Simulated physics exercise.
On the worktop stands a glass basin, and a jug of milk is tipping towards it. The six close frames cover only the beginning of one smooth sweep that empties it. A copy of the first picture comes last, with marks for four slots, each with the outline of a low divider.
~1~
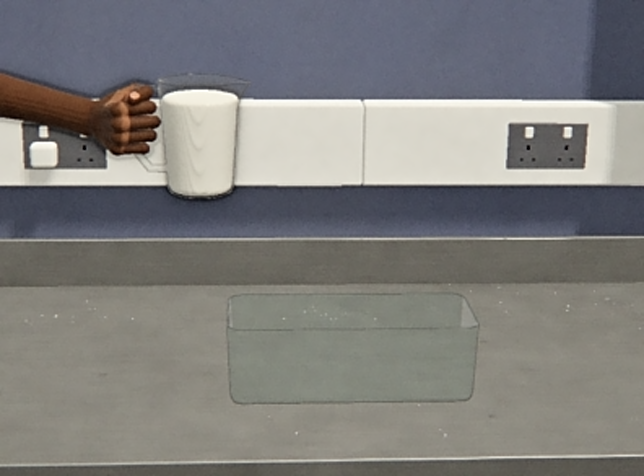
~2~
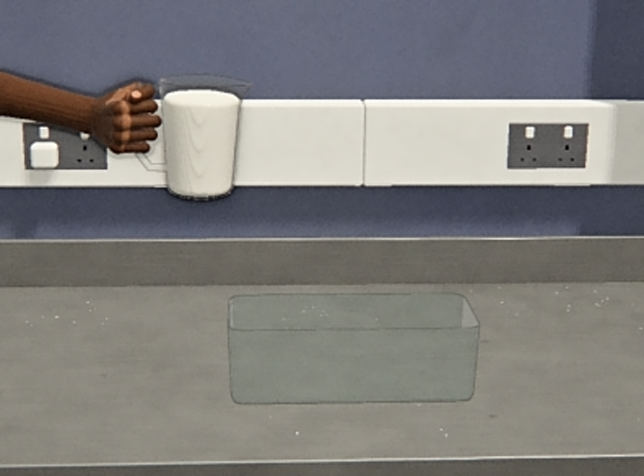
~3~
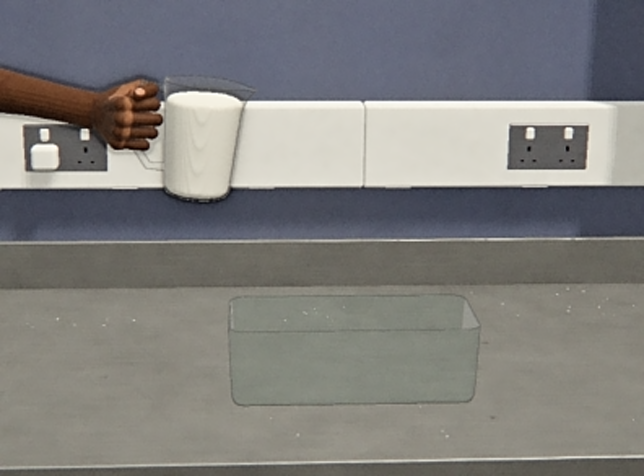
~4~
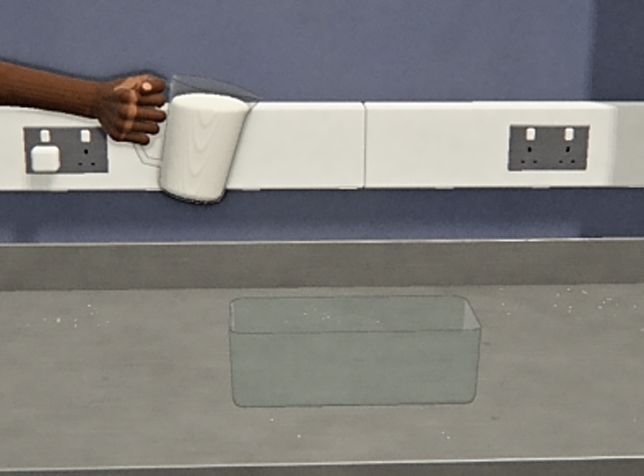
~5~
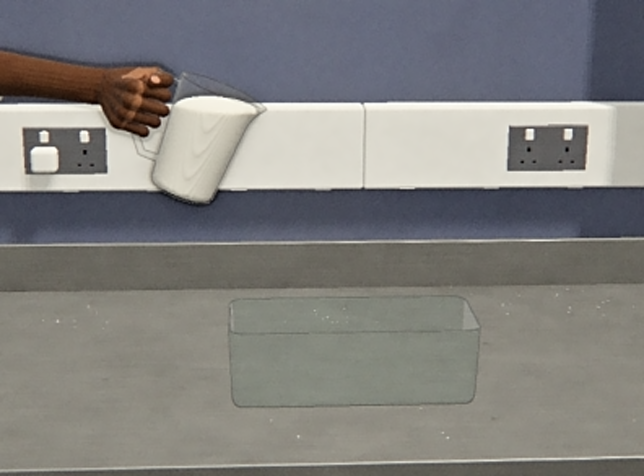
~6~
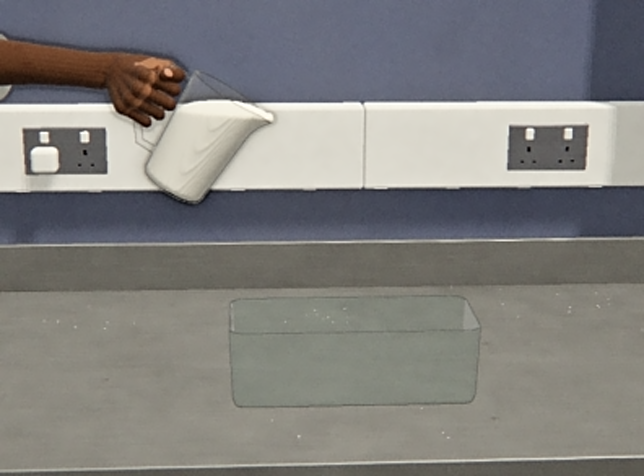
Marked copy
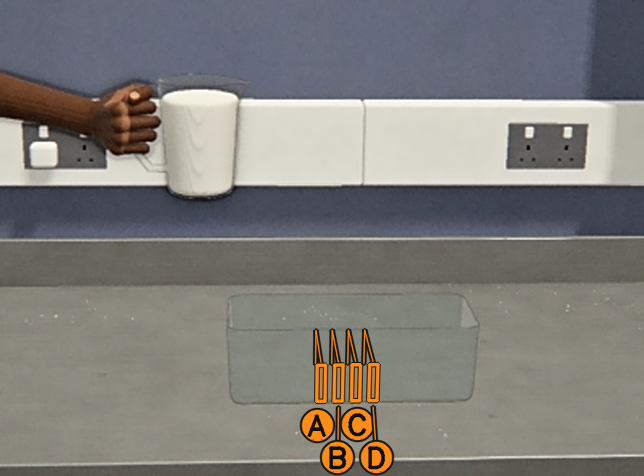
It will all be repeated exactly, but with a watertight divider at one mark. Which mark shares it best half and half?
The answer is position B.
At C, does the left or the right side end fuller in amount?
More ends on the left.
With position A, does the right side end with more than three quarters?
Yes.
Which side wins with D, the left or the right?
More ends on the left.
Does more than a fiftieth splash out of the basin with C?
Yes, it does.
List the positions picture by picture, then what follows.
In the first picture, upright, lip at (250, 83); basin from (230, 402) to (473, 399); nothing has left yet.
In the second picture, upright, lip at (251, 84); nothing has left yet.
In the third picture, tipped about 6°, lip at (255, 90); nothing has left yet.
In the fourth picture, tipped about 13°, lip at (261, 98); nothing has left yet.
In the fifth picture, tipped about 22°, lip at (266, 109); nothing has left yet.
In the sixth picture, tipped about 33°, lip at (271, 121); milk is over the lip, down to (271, 121).
On the marked copy, A at (321, 407); B at (338, 407); C at (355, 406); D at (373, 406).
With A, about 8 % ends left of the wall and 89 % right of it; 3 % is lost outside.
With B, about 48 % ends left of the wall and 49 % right of it; 3 % is lost outside.
With C, about 80 % ends left of the wall and 7 % right of it; 14 % is lost outside.
With D, about 90 % ends left of the wall and 4 % right of it; 6 % is lost outside.
